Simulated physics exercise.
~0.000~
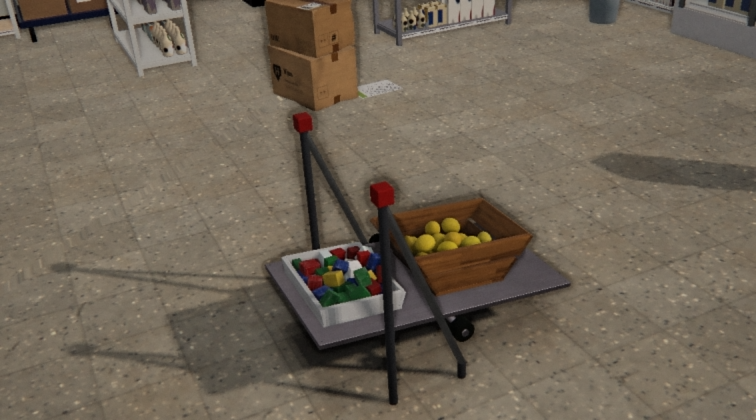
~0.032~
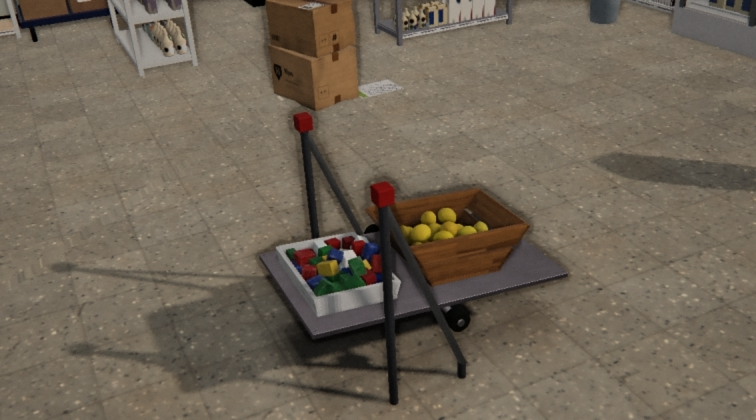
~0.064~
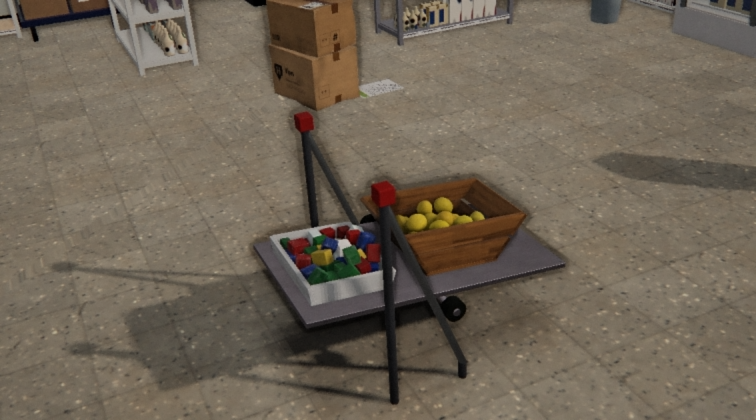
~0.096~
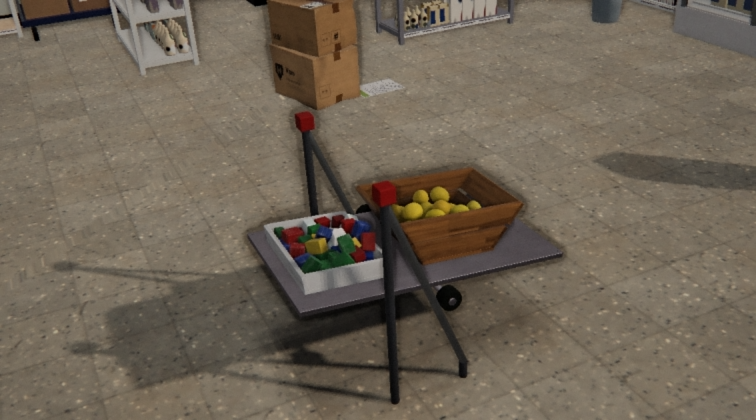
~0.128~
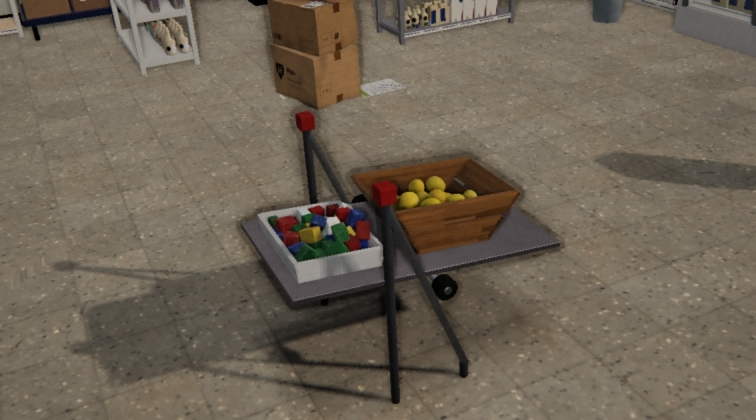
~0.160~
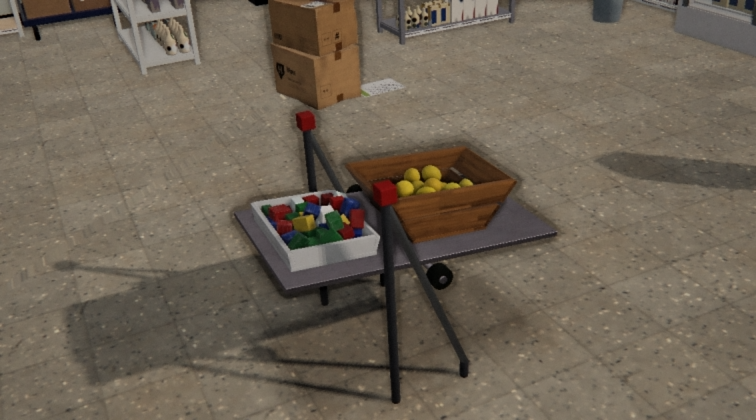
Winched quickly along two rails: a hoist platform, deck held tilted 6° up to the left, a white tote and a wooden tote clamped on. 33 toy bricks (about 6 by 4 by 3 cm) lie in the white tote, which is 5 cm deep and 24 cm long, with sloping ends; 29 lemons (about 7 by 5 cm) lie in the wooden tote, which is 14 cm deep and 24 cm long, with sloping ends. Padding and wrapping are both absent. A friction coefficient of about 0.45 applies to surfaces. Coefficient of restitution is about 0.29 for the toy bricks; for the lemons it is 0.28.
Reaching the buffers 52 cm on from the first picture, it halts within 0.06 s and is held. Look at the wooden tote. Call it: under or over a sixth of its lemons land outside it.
Under.
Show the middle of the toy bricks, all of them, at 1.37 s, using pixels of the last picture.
At about (272, 158).
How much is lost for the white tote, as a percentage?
Lost: White tote 10 per cent.
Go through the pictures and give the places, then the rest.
In the first frame (we follow the rim corner now nearest the camera), wooden tote at (414, 258); white tote at (324, 309); 0 cm up the rails; nothing out yet.
The second frame shows wooden tote at (409, 248); white tote at (318, 298); 5 cm up the rails.
The third frame shows wooden tote at (404, 236); white tote at (311, 287); 10 cm up the rails.
The fourth frame shows wooden tote at (399, 225); white tote at (305, 275); 14 cm up the rails.
The fifth frame shows wooden tote at (394, 213); white tote at (298, 264); 19 cm up the rails.
The sixth frame shows wooden tote at (389, 201); white tote at (291, 252); 24 cm up the rails; nothing out yet.
After 0.32 s, it meets the buffers.
After 0.44 s, 0 of 33 out of the white tote and 0 of 29 out of the wooden tote.
After 0.60 s, 1 of 33 out of the white tote and 0 of 29 out of the wooden tote.
After 0.82 s, 3 of 33 out of the white tote and 0 of 29 out of the wooden tote.
When it is over (at 1.37 s), 3 of 33 out of the white tote and 0 of 29 out of the wooden tote. Asked share, 0 of 29, 0 per cent.
